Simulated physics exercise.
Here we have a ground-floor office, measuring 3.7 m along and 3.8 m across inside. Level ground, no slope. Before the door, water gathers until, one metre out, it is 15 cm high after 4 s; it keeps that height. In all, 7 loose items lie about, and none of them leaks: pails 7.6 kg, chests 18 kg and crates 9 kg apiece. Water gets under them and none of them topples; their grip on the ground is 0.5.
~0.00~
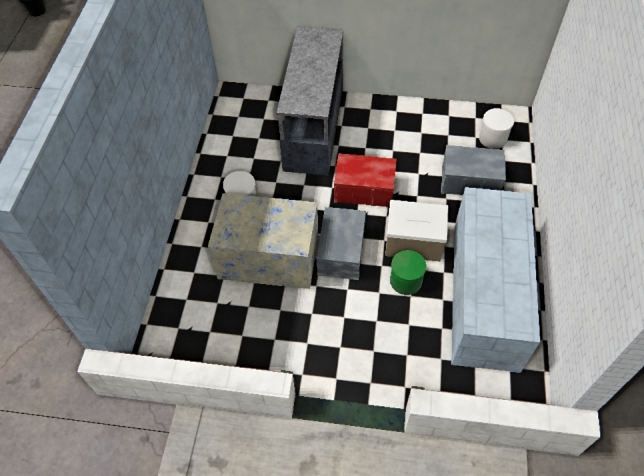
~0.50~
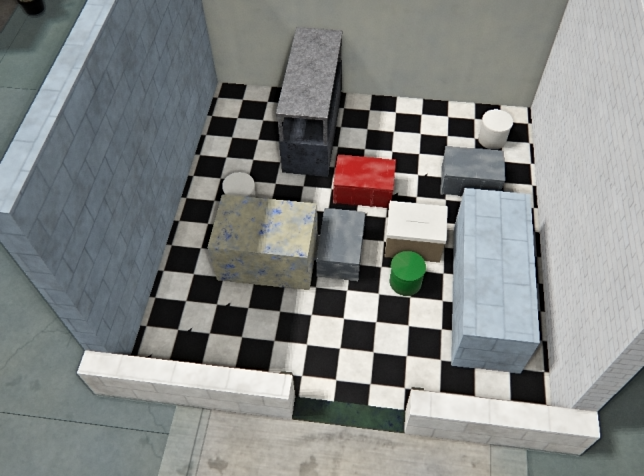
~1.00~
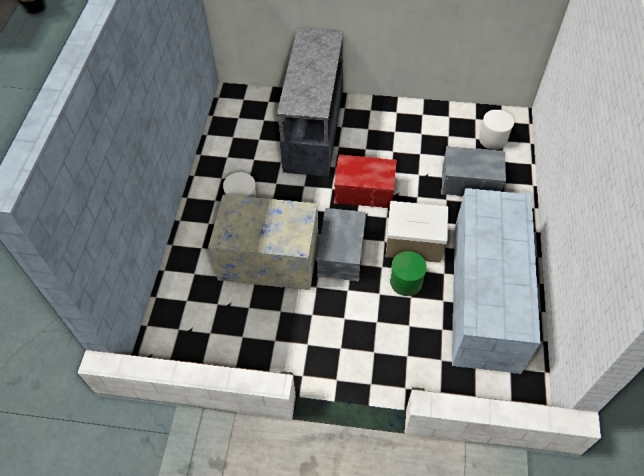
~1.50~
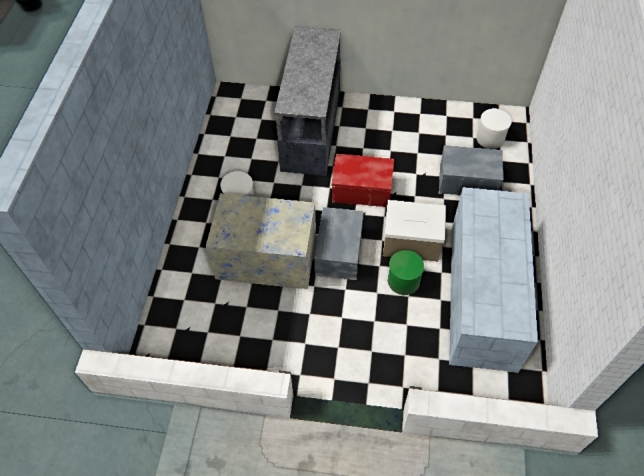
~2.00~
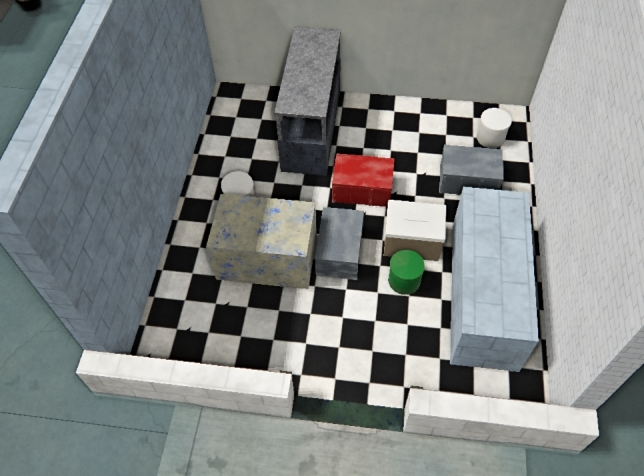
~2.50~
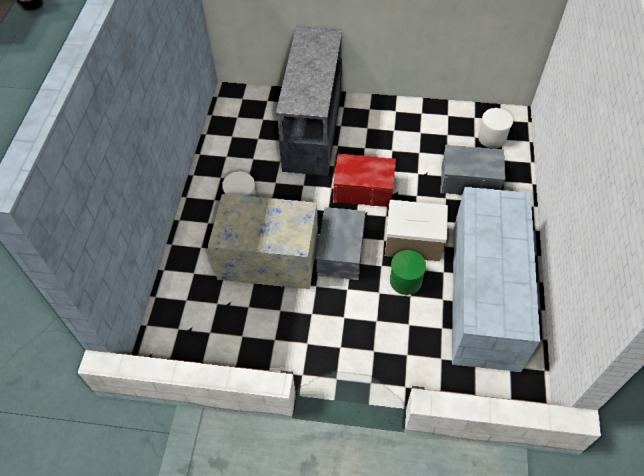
Water spread over the ground outside the small checker-floored room until it reached the doorway gap at the front, while the red box, green pail and other things inside stayed where they were.
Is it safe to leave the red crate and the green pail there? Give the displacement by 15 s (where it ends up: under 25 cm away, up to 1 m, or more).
As for the red crate, it goes far off; as for the green pail, it goes far off.
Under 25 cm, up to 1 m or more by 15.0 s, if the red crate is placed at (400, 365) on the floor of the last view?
Outcome - it ends up well away.
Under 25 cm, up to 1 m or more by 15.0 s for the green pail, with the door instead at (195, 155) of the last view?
In that case the green pail remains where it is.
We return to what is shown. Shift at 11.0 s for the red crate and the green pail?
I'd say about 150 and 140 centimetres.
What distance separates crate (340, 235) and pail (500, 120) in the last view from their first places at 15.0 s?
One is off by 100 cm, the other by 10 cm, in the order asked.
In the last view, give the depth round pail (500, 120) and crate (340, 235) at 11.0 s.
I'd estimate 6 cm for the first and 6 cm for the second.
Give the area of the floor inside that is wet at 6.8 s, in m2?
Roughly 8.5 m2.
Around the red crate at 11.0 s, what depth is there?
Depth: About 7 cm.
After 3.5 s the red crate is near (365, 171), 0.0 m from its start, aground; the green pail is near (409, 265), 0.0 m from its start, aground; 0 afloat.
After 6.8 s the red crate is near (372, 114), 0.8 m from its start, aground; the green pail is near (393, 244), 0.3 m from its start, aground; 0 afloat.
After 11.0 s the red crate is near (464, 94), 1.5 m from its start, afloat; the green pail is near (352, 161), 1.3 m from its start, aground; 3 afloat.
After 15.0 s the red crate is near (466, 98), 1.5 m from its start, afloat; the green pail is near (372, 112), 1.9 m from its start, afloat; 6 afloat.
